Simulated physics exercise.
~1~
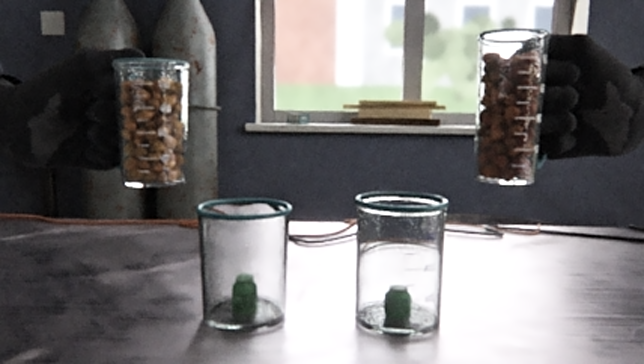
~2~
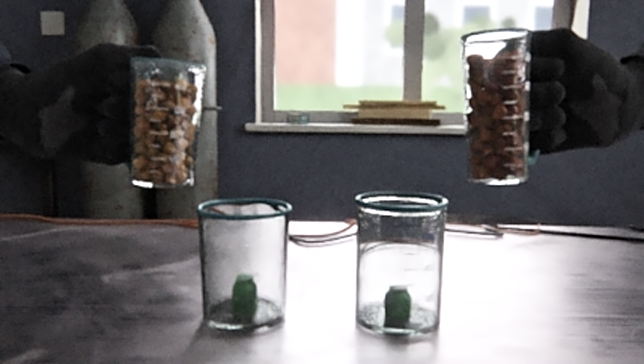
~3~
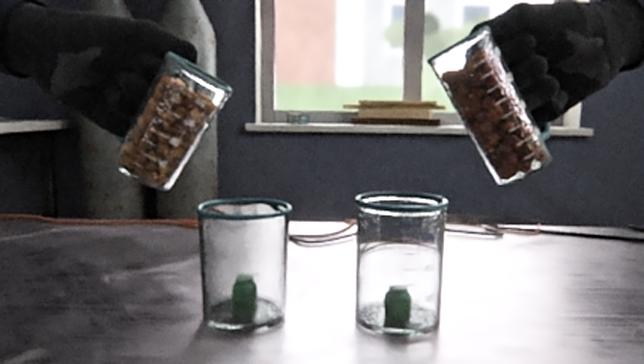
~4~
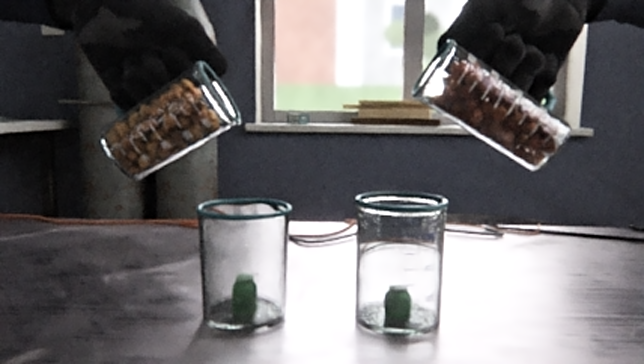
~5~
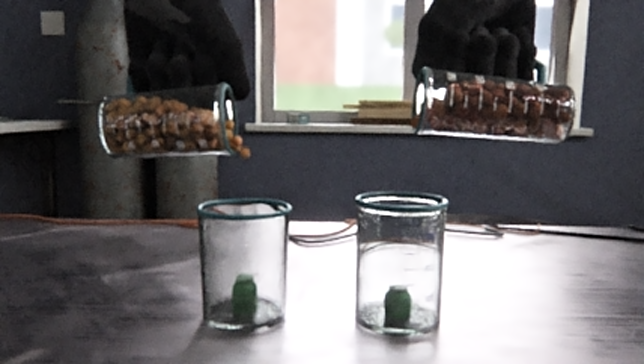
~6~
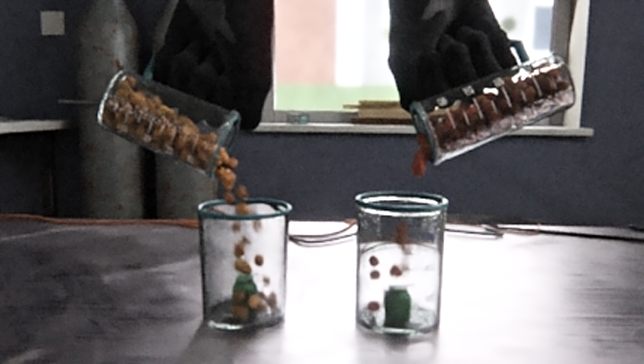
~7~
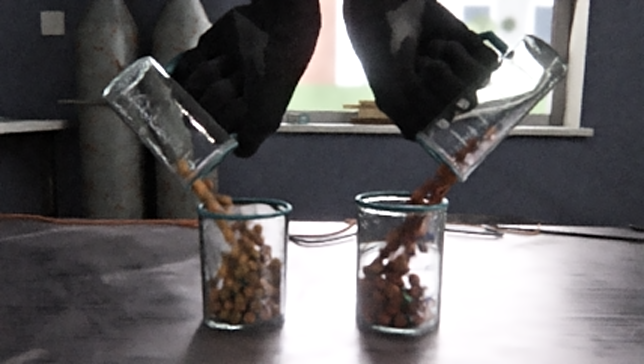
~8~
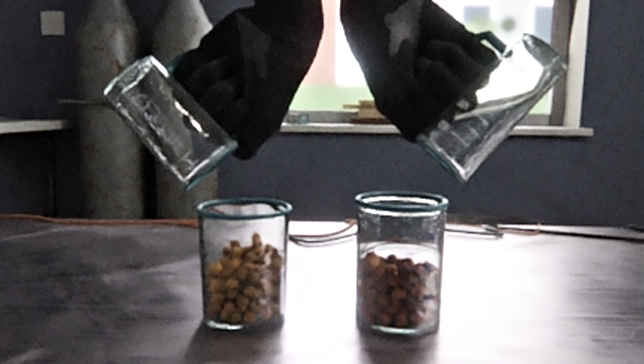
Gloved hands tip two cups of brown pellets into two glasses, burying the green objects inside.
